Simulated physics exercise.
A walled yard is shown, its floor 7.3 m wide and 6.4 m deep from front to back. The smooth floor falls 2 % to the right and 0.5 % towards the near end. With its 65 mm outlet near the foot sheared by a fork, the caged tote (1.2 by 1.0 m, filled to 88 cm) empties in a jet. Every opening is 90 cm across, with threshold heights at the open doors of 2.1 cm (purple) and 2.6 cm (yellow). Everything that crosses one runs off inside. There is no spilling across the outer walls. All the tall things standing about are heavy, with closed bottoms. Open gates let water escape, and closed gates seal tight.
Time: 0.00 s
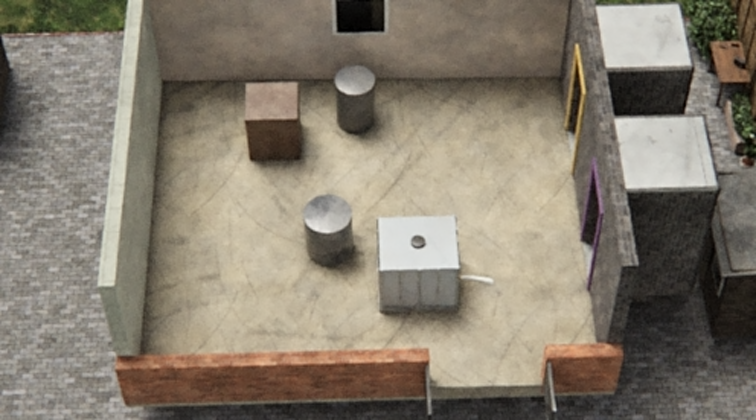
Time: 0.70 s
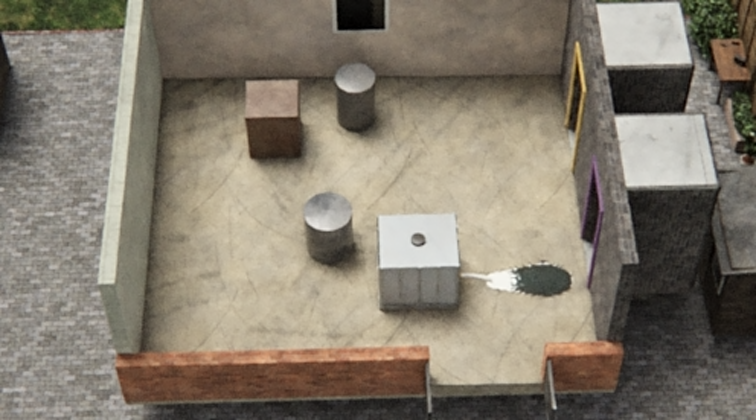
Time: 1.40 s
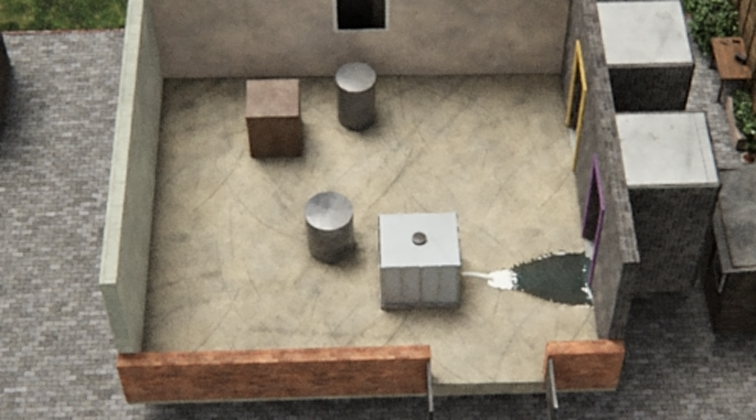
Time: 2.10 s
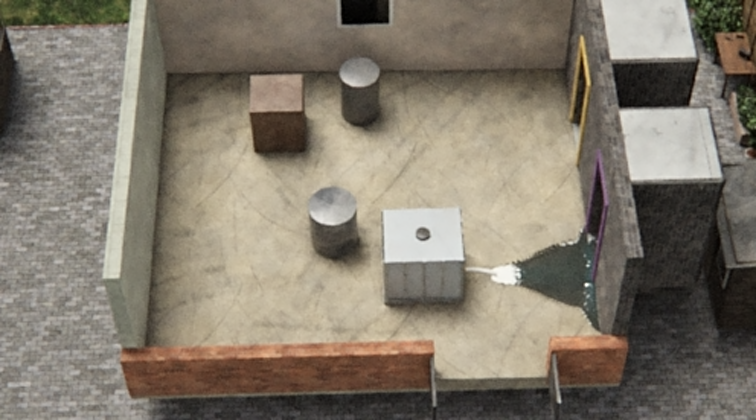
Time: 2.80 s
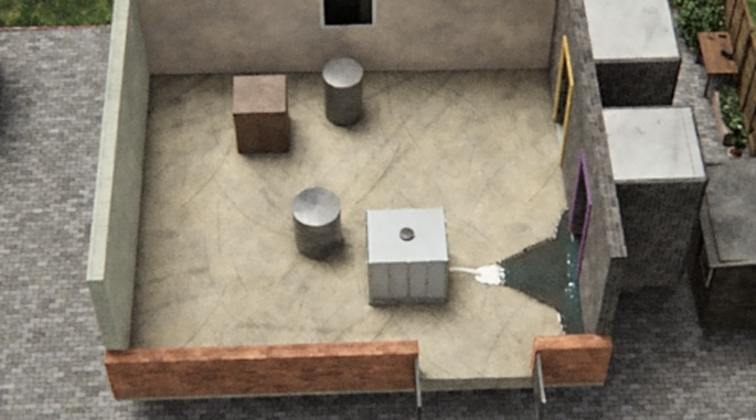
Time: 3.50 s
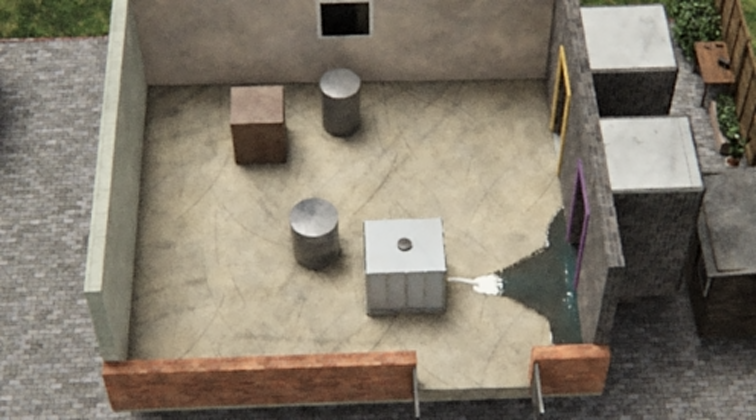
A pale boxy tank in a walled yard jetting water rightward, the dark puddle fanning out and spreading along the right wall.
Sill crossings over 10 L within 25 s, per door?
Purple door: Over; yellow door: Under.
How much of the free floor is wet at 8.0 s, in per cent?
Something like 10 percent is wet.
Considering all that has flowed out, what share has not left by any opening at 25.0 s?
Roughly 54 percent of it is still there.
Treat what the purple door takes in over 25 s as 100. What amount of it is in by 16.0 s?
Share in: Approx. 60%.
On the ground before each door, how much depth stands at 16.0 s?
Depth (cm) - purple: 4.0, yellow: 1.5.
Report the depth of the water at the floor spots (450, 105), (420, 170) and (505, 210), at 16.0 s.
Roughly 0.0, 0.0 and 0.2 cm.
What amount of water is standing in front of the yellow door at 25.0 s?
About 2.0 centimetres.
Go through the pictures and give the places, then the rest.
In the first frame, the jet has just started at (472, 278); the ground is still dry.
The second frame shows from the spout at (472, 276) the water has spread over 0.6 m2; its tip is at (569, 277), and it is 1.1 cm deep on average.
The third frame shows from the spout at (473, 275) the water has spread over 1.2 m2; its tip is at (602, 271), and it is 0.9 cm deep on average.
The fourth frame shows from the spout at (476, 270) the water has spread over 1.4 m2; its tip is at (603, 246), and it is 1.0 cm deep on average.
The fifth frame shows from the spout at (461, 270) the water has spread over 1.8 m2; its tip is at a hidden place, and it is 1.0 cm deep on average.
The sixth frame shows the jet leaves at (458, 280); the sheet reaches a hidden place, 2.8 m away, and wets 2.1 m2.
After 5.0 s water covers 5 % of the floor and is deepest (3 cm) near (569, 298); purple door 3.5 cm at the sill, 12 L in, yellow door not reached.
After 8.0 s water covers 10 % of the floor and is deepest (4 cm) near (569, 298); purple door 3.7 cm at the sill, 22 L in, yellow door 0.42 cm at the sill, 0 L in.
After 12.0 s water covers 10 % of the floor and is deepest (5 cm) near (567, 289); purple door 3.7 cm at the sill, 35 L in, yellow door 1.3 cm at the sill, 0 L in.
After 16.0 s water covers 15 % of the floor and is deepest (5 cm) near (567, 289); purple door 3.9 cm at the sill, 50 L in, yellow door 1.6 cm at the sill, 0 L in.
After 25.0 s water covers 15 % of the floor and is deepest (5 cm) near (567, 289); purple door 4 cm at the sill, 82 L in, yellow door 2.2 cm at the sill, 0 L in.
